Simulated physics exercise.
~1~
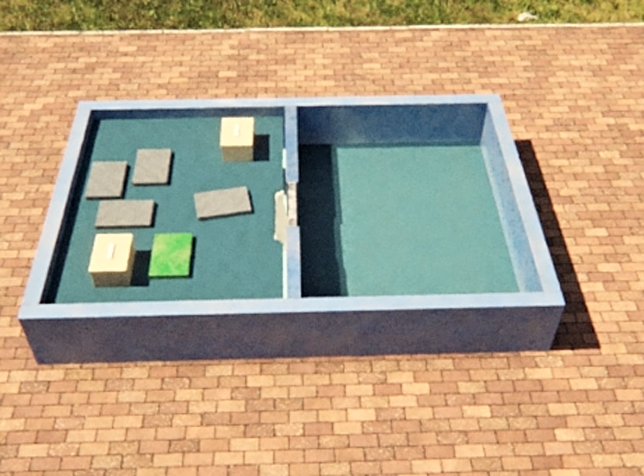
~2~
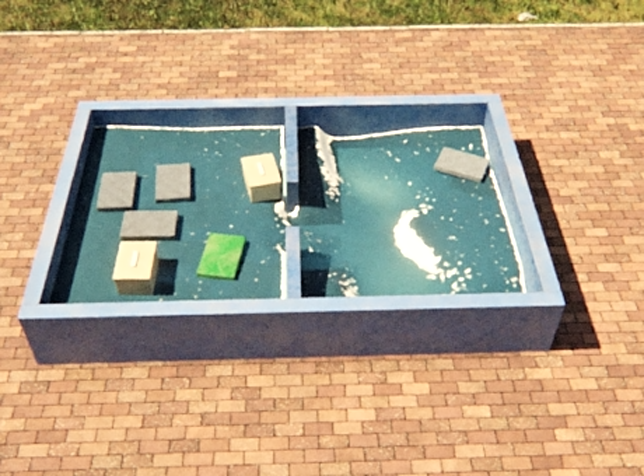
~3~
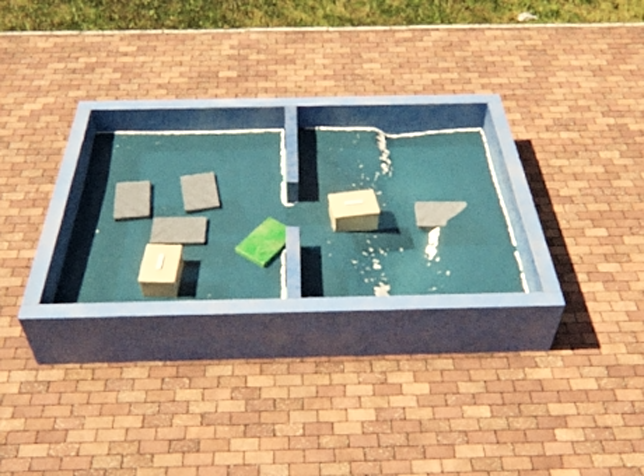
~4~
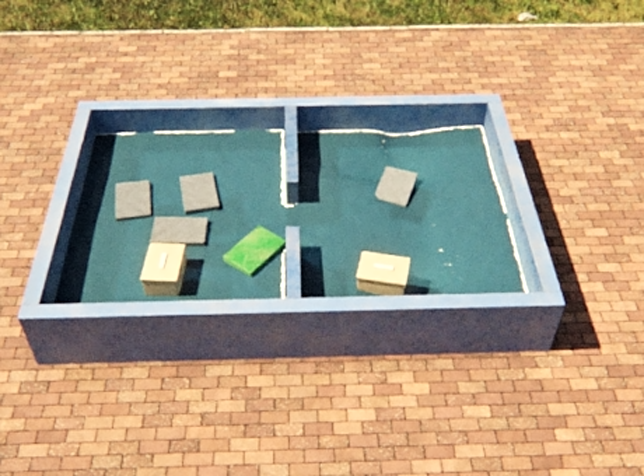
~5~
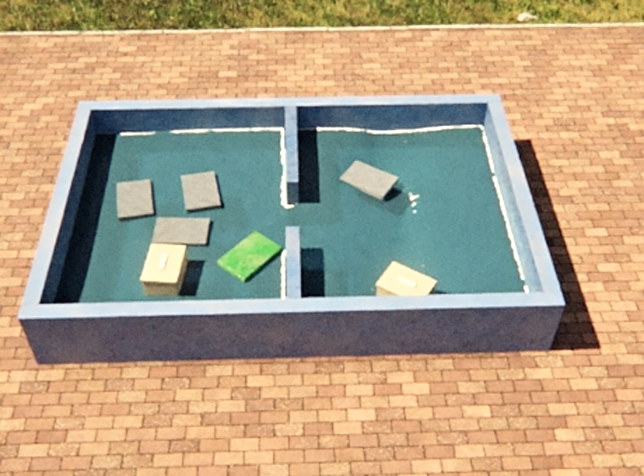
Water rushed through a gap in the wall dividing a blue basin, carrying a gray slab and then a pale box into the right side, while the green float drifted right but ended up still left of the divider with the other floating pieces.
